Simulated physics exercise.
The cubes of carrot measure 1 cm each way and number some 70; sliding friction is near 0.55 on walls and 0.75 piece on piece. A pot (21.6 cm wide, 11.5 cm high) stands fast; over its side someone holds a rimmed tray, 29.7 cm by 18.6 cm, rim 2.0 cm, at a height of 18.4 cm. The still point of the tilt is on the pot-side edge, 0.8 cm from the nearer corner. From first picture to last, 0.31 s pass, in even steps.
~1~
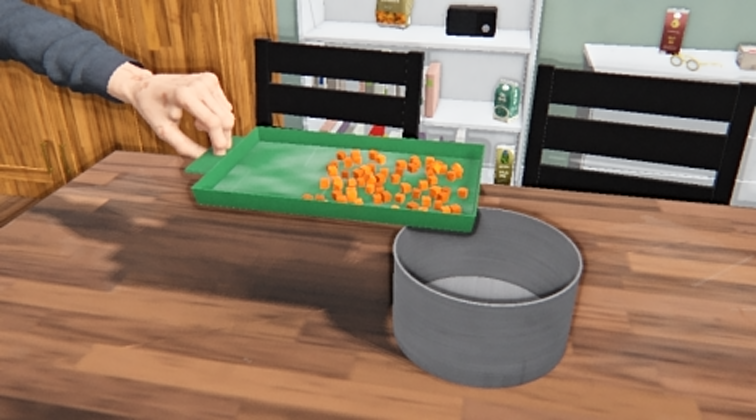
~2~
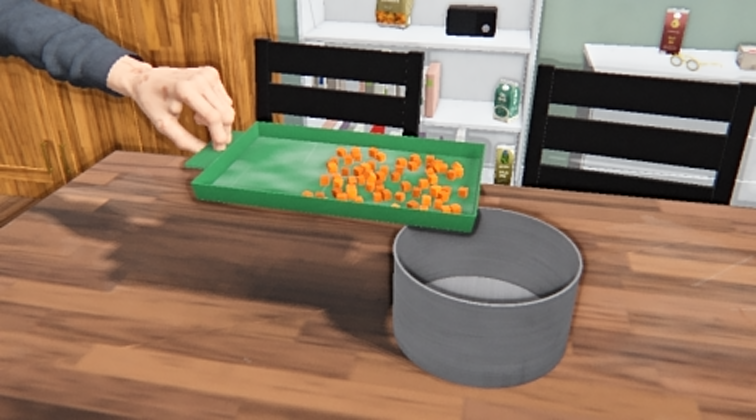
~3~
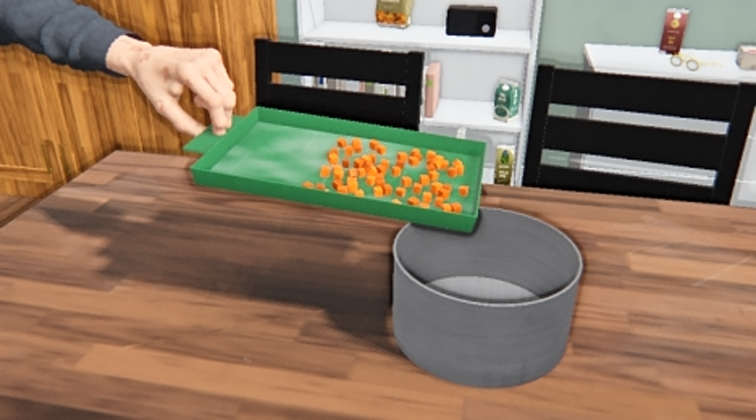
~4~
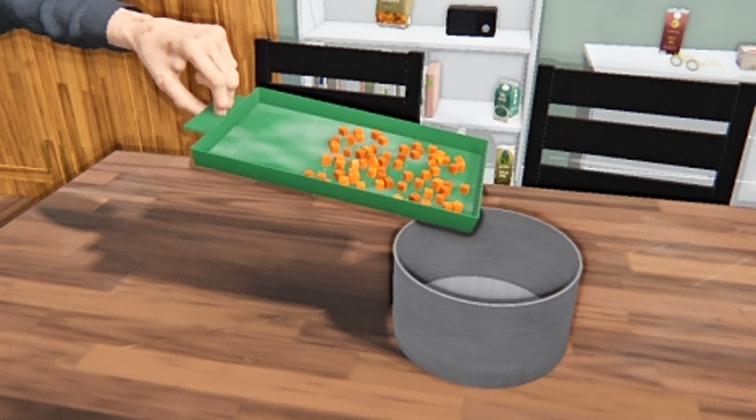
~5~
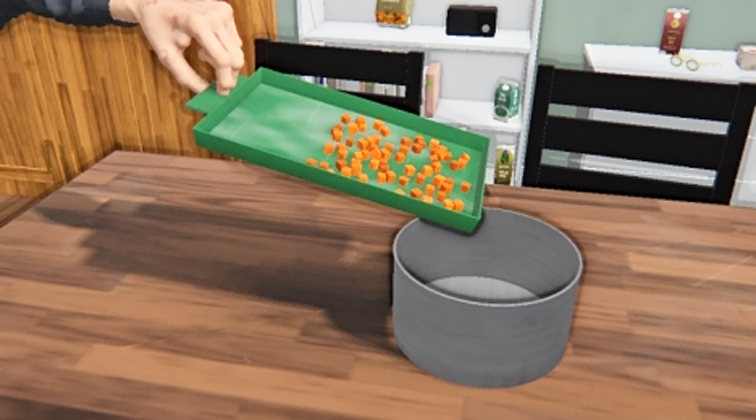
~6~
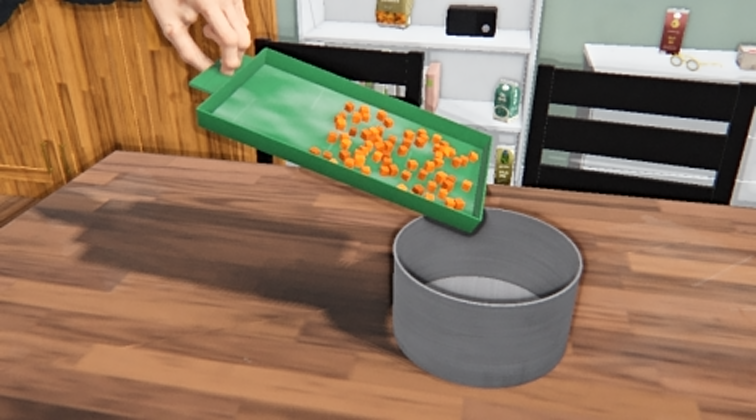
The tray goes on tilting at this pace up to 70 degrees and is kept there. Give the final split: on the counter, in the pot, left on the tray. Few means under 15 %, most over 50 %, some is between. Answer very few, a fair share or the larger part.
Counter: Very few, pot: A fair share, tray: The larger part.
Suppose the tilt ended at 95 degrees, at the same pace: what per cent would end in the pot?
It would be near 80 per cent.
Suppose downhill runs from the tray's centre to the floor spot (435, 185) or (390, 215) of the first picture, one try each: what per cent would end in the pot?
About 20 and 0 per cent.
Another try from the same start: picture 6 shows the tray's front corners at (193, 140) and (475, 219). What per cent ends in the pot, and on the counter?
Pot 0, counter 25.
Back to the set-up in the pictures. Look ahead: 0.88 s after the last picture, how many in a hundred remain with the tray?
About 70 per cent.
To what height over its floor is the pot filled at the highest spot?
About 1.0 cm.
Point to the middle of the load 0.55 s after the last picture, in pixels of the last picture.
Near (484, 185).
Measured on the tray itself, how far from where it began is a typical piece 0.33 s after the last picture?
Some 4 cm.
Then, 0.33 s after the last picture, tilt 44 degrees; the tray holds 100 %, the pot 0 %.
Then, 0.55 s after the last picture, tilt 61 degrees; the tray holds 90 %, the pot 0 %.
Then, 0.88 s after the last picture, tilt 70 degrees; the tray holds 70 %, the pot 25 %.
In the end, counter 5 %, pot 25 %, tray 70 %.
